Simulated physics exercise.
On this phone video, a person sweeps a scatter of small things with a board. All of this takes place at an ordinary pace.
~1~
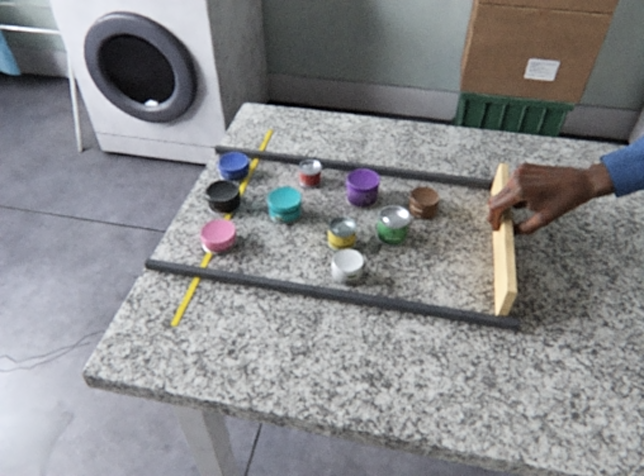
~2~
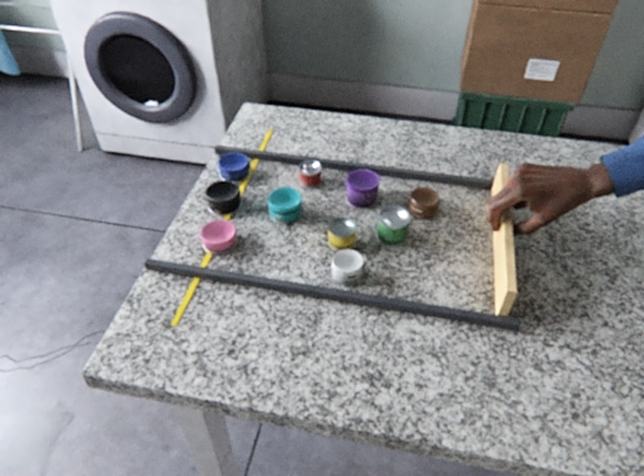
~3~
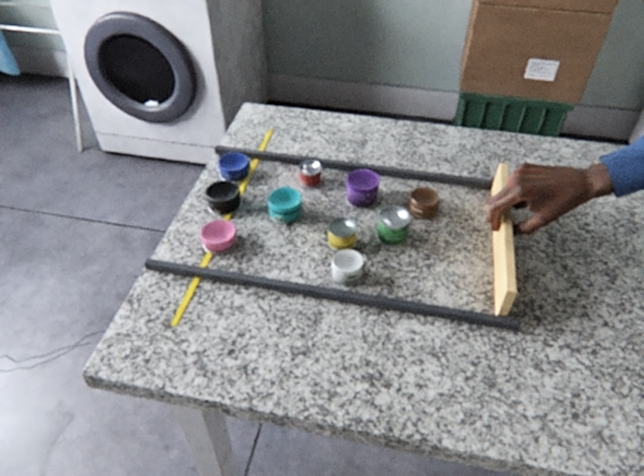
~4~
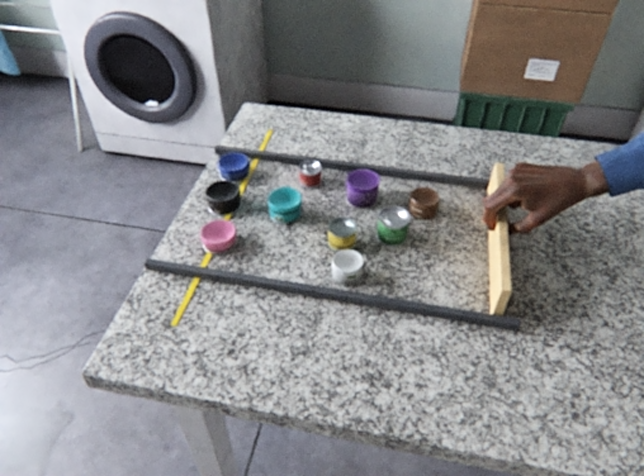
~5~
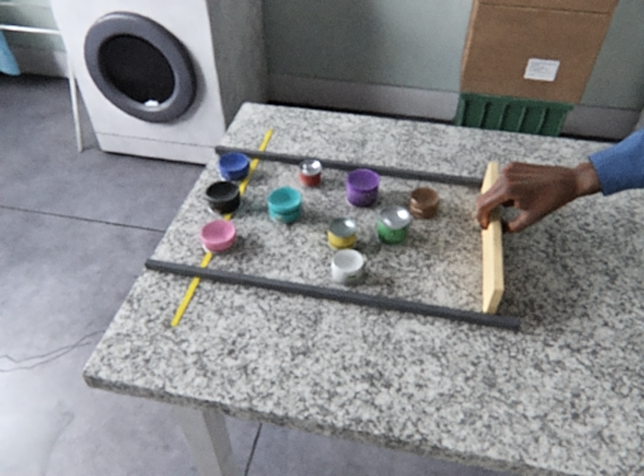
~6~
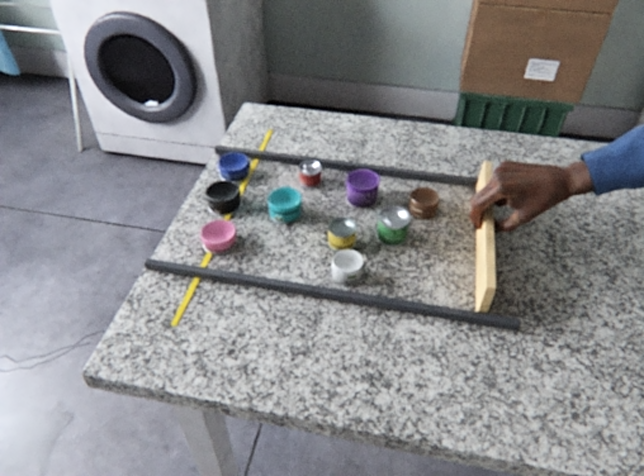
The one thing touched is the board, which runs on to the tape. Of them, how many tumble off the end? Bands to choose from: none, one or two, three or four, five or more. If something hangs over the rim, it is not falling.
Final answer: One or two.
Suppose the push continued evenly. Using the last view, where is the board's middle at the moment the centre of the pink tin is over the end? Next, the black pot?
First it's close to (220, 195), next close to (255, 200).
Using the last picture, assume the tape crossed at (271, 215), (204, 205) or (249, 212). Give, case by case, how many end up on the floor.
The three tries give 0, 5 and 2.
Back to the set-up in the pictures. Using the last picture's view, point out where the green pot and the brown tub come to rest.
The green pot finishes at (217, 198); the brown tub finishes at (230, 178).
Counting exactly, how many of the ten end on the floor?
It is 2, no more and no fewer.
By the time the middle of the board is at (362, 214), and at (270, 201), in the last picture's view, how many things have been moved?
Counting first: 6, next 10.
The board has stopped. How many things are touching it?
Contact count: 5.
Soon after, none off yet; blue pot at rest near (234, 168); black pot at rest near (224, 198); pink tin at rest near (219, 237).
By the end, the number that fall off is one or two; fallen, black pot and blue pot.
